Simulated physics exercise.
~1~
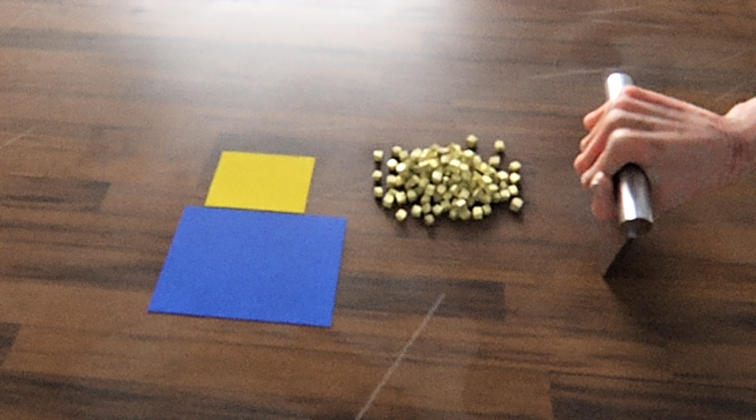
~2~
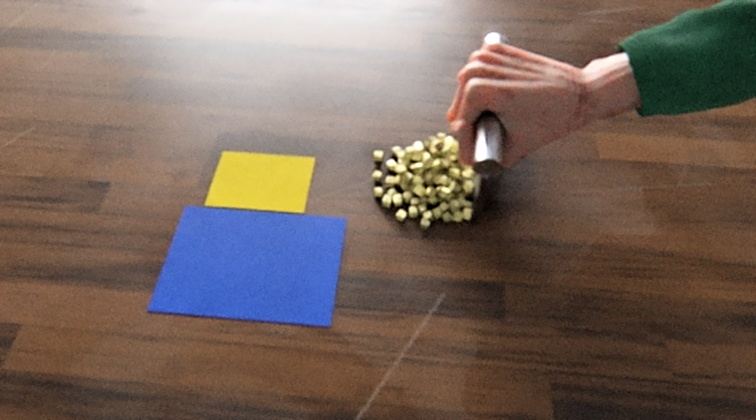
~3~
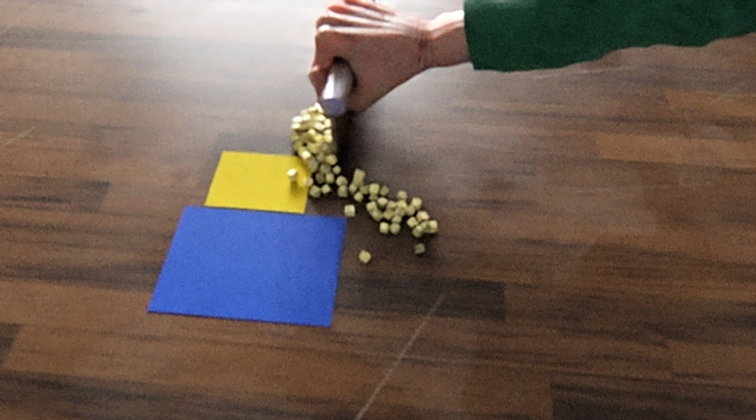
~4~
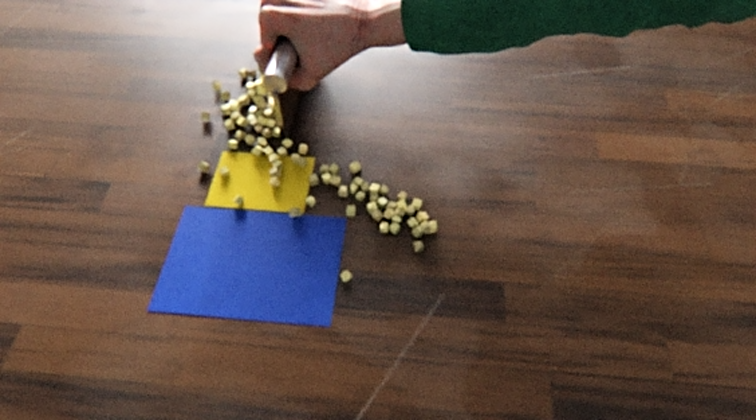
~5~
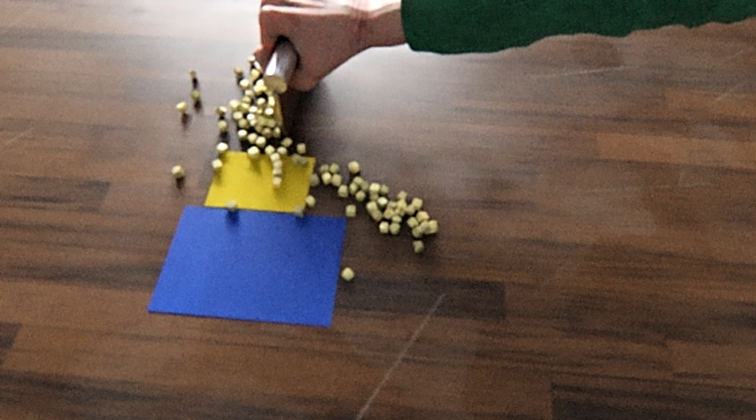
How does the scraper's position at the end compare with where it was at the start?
At the start the scraper is on the right, beyond the pile of cubes and well away from the sheets. At the end it is much further left, just past the far edge of the yellow sheet.
